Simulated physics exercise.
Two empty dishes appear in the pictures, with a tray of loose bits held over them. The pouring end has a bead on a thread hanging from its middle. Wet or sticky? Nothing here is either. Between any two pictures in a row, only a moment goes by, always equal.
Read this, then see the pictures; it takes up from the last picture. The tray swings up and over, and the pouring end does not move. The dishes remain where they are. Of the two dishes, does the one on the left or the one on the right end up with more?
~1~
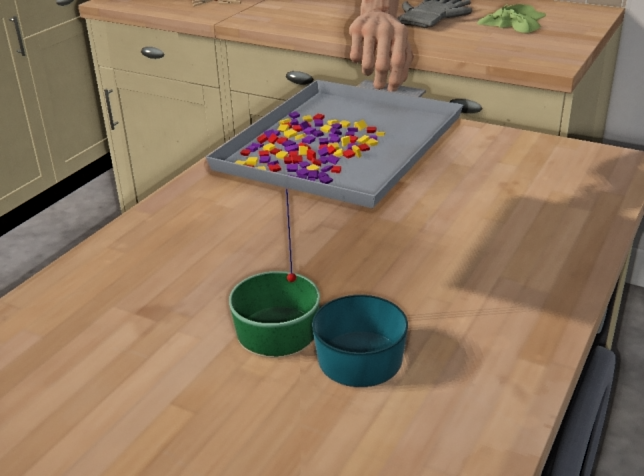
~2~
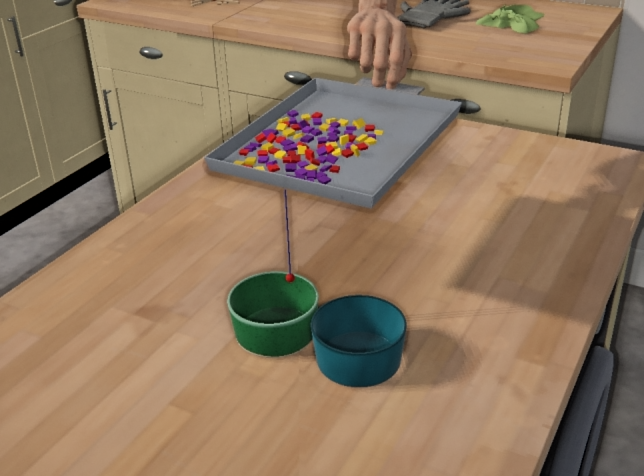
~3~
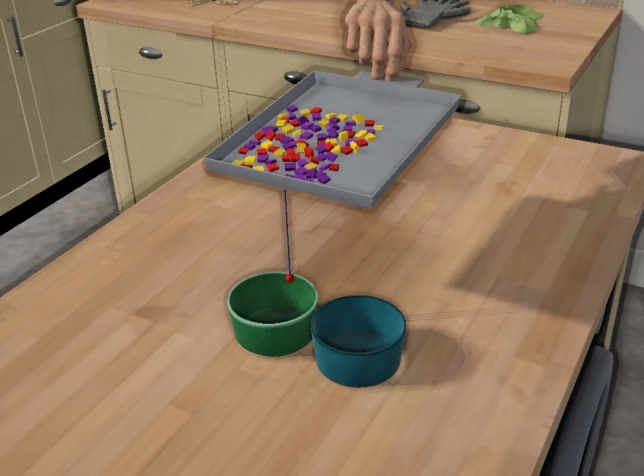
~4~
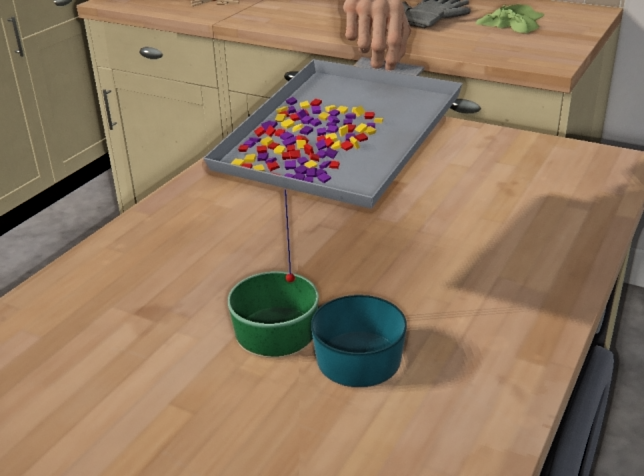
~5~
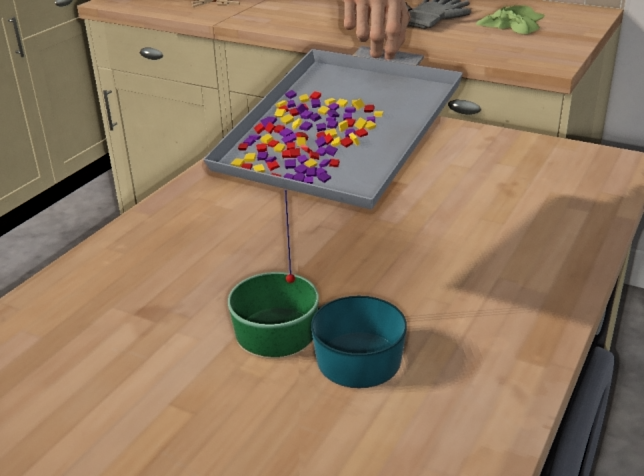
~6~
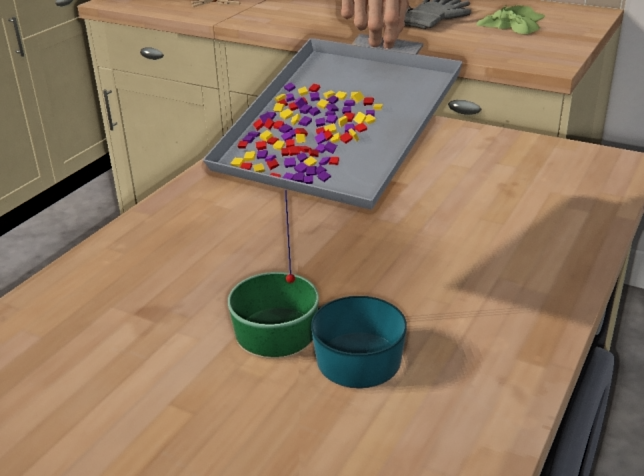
Watch, the one on the left side catches more of it.
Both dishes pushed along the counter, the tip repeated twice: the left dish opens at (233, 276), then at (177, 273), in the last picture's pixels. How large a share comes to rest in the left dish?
The first gives 20 %, the second 0 %.
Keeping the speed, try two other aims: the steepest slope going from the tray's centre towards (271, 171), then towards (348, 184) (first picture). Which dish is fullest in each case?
Try 1: The left-side dish; try 2: The right-side dish.
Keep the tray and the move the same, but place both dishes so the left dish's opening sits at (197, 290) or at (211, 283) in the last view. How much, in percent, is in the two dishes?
Close to 80 in a hundred, followed by close to 80 in a hundred.
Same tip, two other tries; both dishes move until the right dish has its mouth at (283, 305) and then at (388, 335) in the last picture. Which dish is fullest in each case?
Try 1 - the dish at right; try 2 - the dish at left.
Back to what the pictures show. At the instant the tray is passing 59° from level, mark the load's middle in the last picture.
(277, 151).
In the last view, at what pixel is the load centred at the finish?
About pixel (267, 342).
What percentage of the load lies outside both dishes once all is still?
Roughly 30 in a hundred.
Soon, tray tipped steeply; all on the tray.
A while on, tray tipped right over; about half on the tray; a stray few in the left dish; a small part outside both; about a third in the air.
Towards the end, tray tipped past a quarter turn; a small part in the right dish; about half in the left dish; about a third outside both.
Finally, tray tipped past a quarter turn; a small part in the right dish; about half in the left dish; about a third outside both.
